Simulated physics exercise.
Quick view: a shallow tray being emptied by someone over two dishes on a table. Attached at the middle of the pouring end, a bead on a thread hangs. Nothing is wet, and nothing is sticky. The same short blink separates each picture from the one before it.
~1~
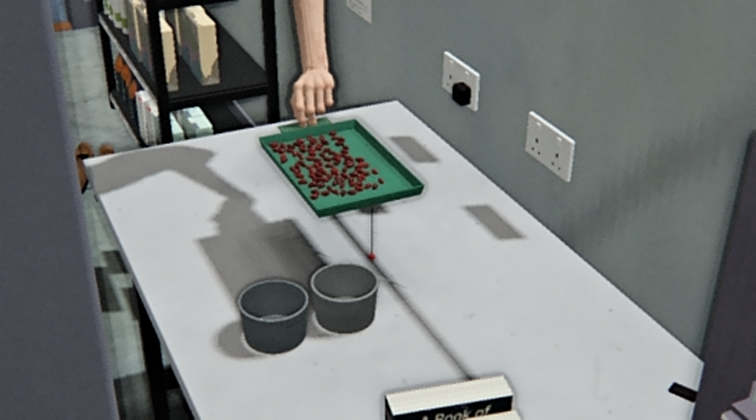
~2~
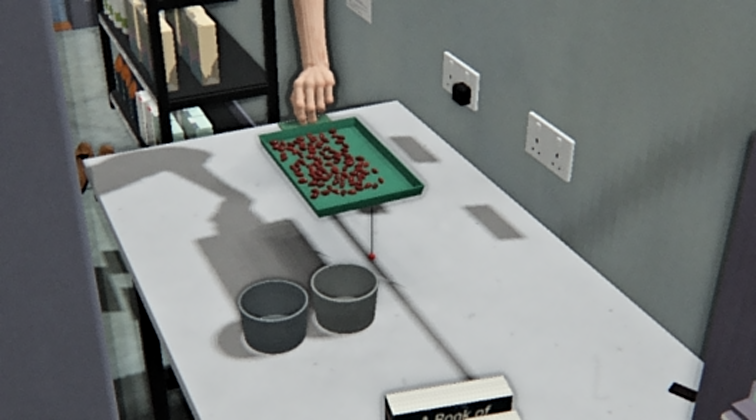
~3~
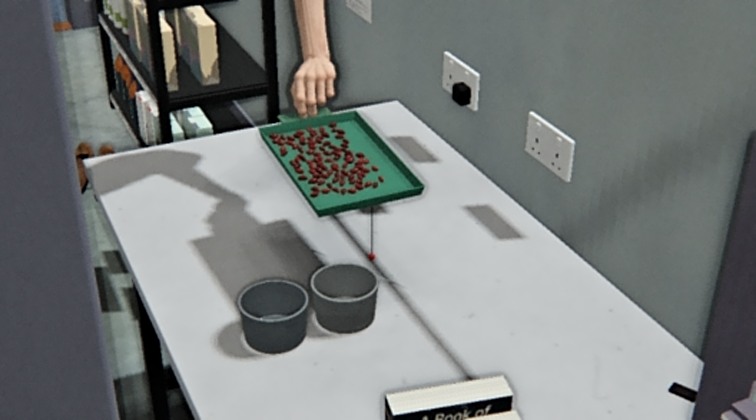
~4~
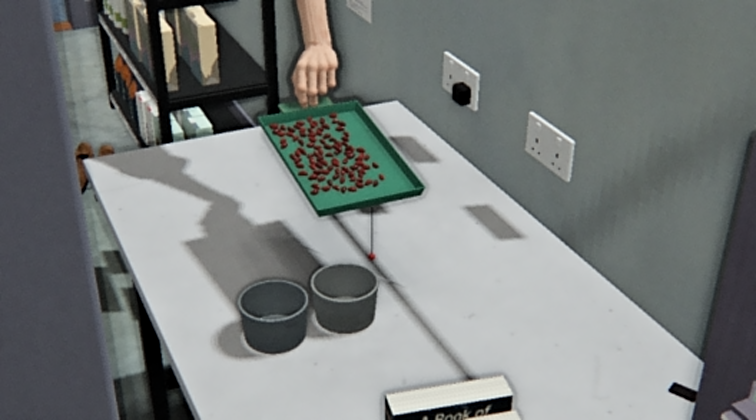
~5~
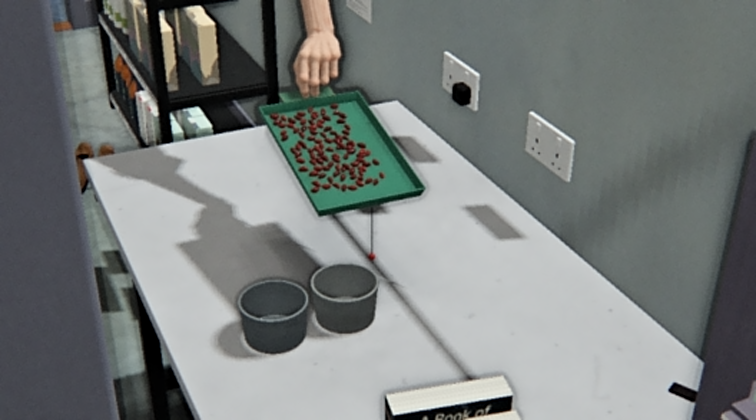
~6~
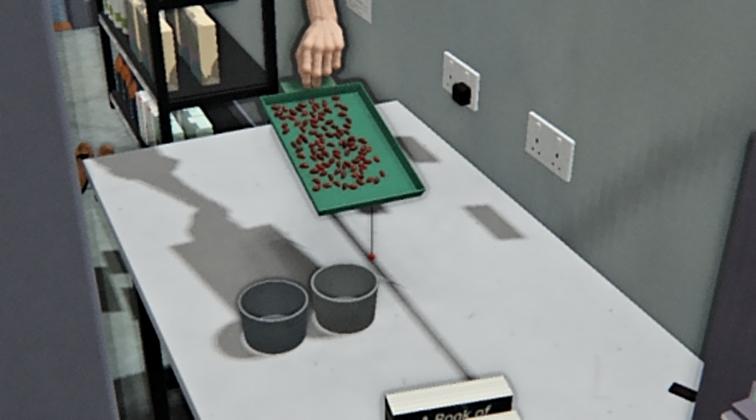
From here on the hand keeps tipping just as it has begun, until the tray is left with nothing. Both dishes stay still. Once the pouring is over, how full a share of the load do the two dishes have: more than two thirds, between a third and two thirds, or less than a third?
Fails to reach a third.
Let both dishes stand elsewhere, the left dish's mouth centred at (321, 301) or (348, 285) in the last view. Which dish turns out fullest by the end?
Attempt 1: The one on the right side. Attempt 2: The one on the right side.
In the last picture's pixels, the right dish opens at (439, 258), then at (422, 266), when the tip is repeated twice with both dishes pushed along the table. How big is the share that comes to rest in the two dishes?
Around 60 and around 70 per cent, in that order.
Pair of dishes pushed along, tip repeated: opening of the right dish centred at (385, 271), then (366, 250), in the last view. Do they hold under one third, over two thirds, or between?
Between a third and two thirds, then below one third.
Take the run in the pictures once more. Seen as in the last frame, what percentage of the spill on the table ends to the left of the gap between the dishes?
It amounts to some 0 percent.
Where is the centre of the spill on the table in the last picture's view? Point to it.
Their middle ends up at roughly (421, 321).
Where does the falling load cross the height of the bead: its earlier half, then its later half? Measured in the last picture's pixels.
At about (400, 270), then at (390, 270).
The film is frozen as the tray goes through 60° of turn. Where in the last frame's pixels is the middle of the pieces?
(374, 188).
Soon after the last picture, tray tipped steeply; nearly all on the tray; a stray few in the air.
A little later, tray tipped right over; about two thirds on the tray; about a quarter outside both; a stray few in the air.
Later still, tray tipped past a quarter turn; a small part in the right dish; most outside both.
At rest, tray tipped past a quarter turn; none in the left dish; a small part in the right dish; most outside both.
